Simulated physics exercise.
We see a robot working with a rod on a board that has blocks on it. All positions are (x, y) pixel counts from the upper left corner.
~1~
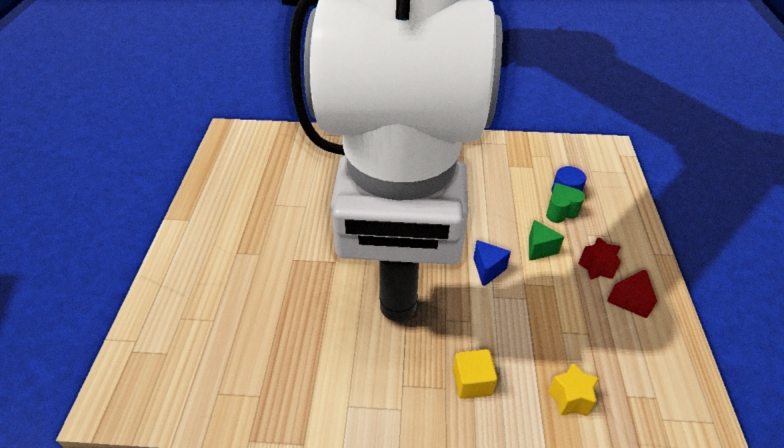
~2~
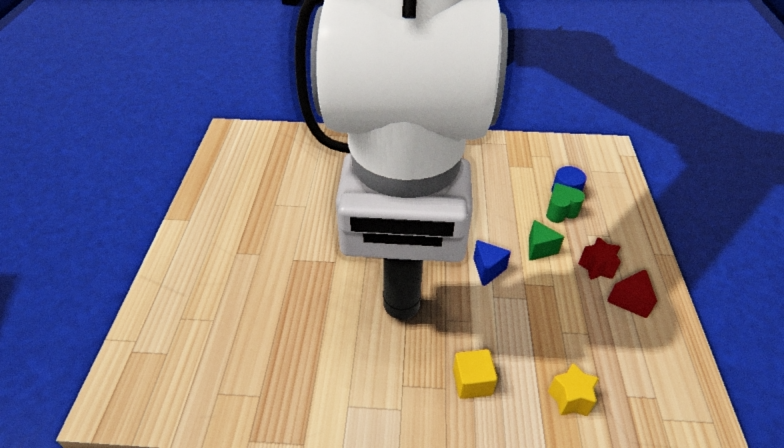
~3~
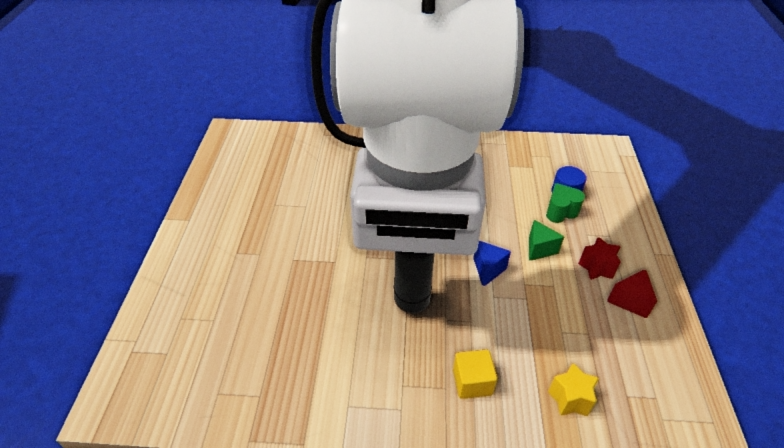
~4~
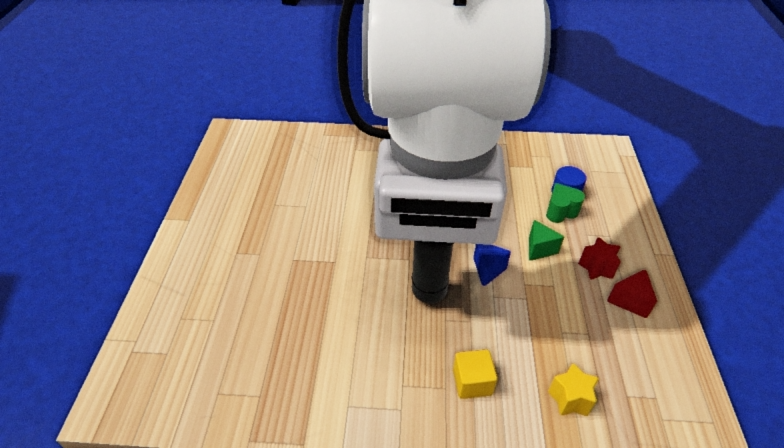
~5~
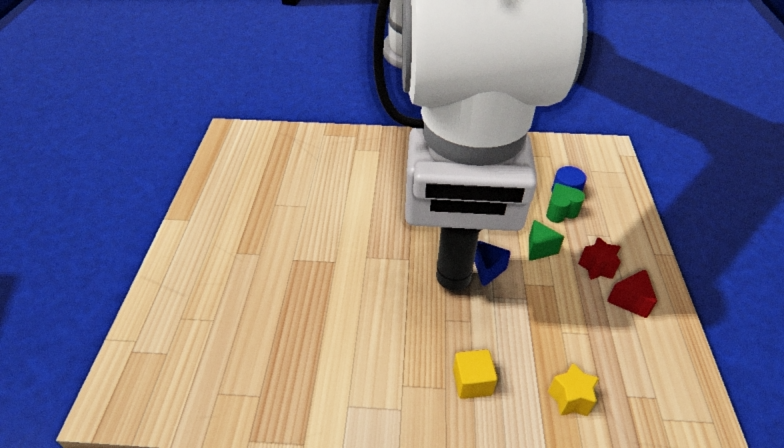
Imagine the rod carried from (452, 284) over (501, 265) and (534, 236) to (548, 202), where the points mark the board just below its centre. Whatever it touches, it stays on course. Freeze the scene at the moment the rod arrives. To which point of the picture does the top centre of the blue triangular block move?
Its top middle is near (576, 210).
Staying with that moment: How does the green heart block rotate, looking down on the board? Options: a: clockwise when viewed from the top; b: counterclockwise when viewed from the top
Choice b: Counterclockwise when viewed from the top.
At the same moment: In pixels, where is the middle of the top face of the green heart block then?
Just about (583, 188).
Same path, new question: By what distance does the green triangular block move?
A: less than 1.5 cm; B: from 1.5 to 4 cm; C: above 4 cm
Correct choice: B.
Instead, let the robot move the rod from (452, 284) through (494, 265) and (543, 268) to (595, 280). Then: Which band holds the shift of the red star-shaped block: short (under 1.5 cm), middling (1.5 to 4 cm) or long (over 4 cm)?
Of the three bands, it's 1.5 to 4 cm.
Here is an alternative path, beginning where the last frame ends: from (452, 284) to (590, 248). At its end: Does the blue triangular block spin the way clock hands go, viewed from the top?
That would be a no.
What follows on the original path. One third of the way, rod (503, 258); blue triangular block (525, 235), turned 35° anticlockwise; green triangular block (549, 232).
Two thirds of the way, rod (536, 229); blue triangular block (561, 210); green triangular block (573, 230), turned 30° clockwise; green heart block (569, 192).
At the end, rod (550, 196); blue triangular block (576, 210), turned 25° clockwise; green triangular block (576, 230), turned 50° clockwise; green heart block (583, 188), turned 25° anticlockwise; blue circle (573, 169).
